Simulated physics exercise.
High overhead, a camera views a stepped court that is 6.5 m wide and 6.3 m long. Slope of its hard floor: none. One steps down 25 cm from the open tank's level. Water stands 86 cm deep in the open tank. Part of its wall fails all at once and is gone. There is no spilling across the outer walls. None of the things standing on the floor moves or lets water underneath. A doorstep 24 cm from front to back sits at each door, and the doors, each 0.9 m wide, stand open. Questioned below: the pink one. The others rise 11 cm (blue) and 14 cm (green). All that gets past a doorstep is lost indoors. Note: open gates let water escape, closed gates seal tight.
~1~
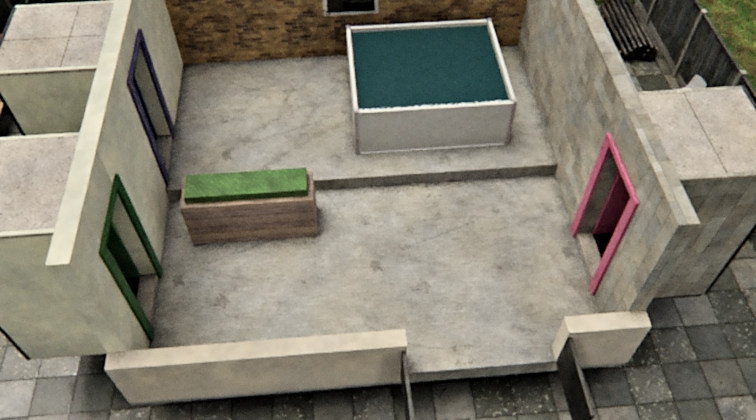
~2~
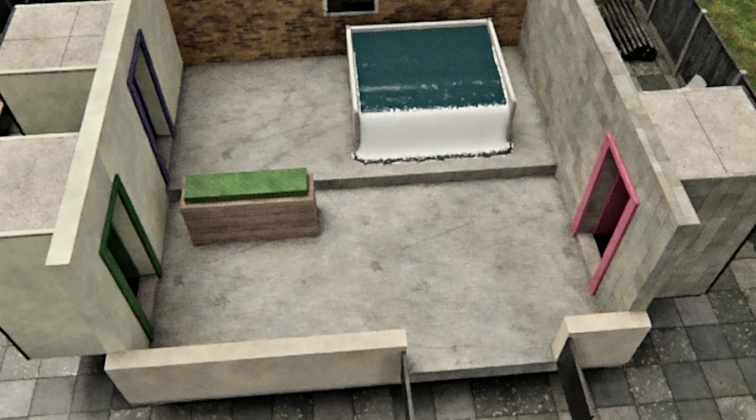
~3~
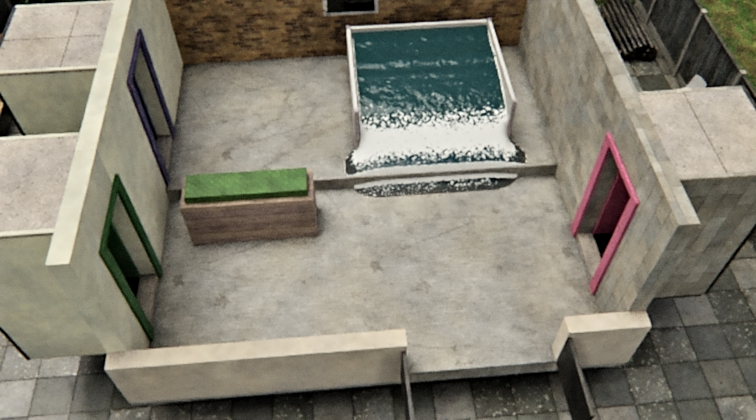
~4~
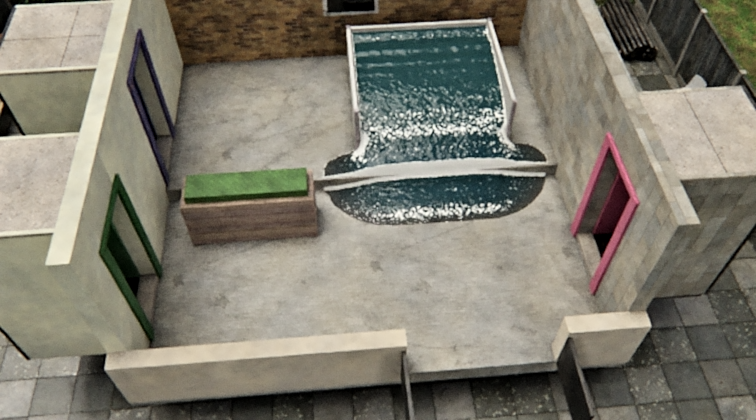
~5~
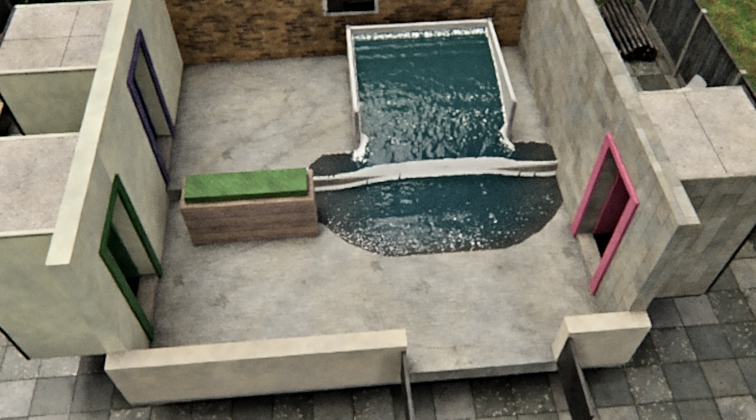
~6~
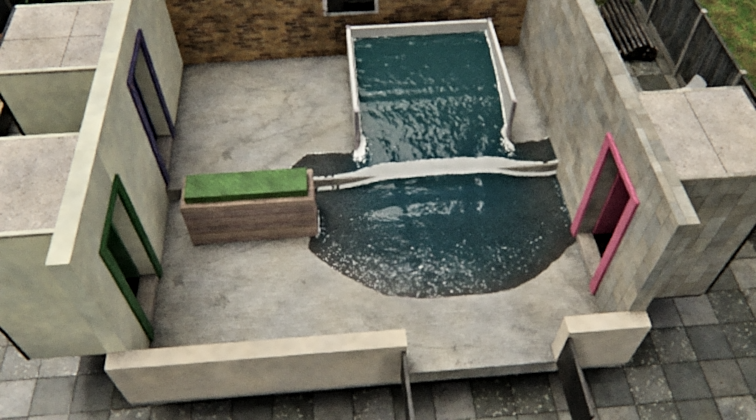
Water pours from the front of a white-walled open tank as that side gives way, drops over a step and spreads in a widening dark pool across the lower court floor, reaching the grass-topped planter on the left.
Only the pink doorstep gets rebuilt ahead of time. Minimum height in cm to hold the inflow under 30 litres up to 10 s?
Roughly 14.5 cm.
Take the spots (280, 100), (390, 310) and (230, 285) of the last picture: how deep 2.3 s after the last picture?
Roughly 0, 7 and 3 cm, in turn.
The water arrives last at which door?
It's the blue door.
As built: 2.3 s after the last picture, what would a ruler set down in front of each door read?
In cm: Blue 0, green 19, pink 17.
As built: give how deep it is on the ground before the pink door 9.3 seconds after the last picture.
You'd measure close to 12.0 cm there.
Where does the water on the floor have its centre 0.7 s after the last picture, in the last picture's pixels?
The centre of all the water is around (434, 160).
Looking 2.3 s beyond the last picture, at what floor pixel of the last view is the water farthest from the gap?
Pixel close to (146, 378).
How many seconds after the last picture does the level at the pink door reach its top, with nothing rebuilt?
Peak time: About 2.6 s.
Then, 0.7 s after the last picture water covers 50 % of the floor, deepest (39 cm) near (610, 340); 15 cm at the pink door, 0 litres in over its 10 cm doorstep.
Then, 2.3 s after the last picture water covers 60 % of the floor, deepest (34 cm) near (160, 377); 17 cm at the pink door, 25 litres in over its 10 cm doorstep.
Then, 9.3 s after the last picture water covers 60 % of the floor, deepest (14 cm) near (582, 256); 12 cm at the pink door, 87 litres in over its 10 cm doorstep.
At the pink door as built, the water peaked near 19 cm, 2.5 s after the last picture.
Run again over the same 10 s with other heights there, 39 litres in over 13.5 cm, 20 litres over 16 cm. The limit of 30 litres is kept from about 14.5 cm up.
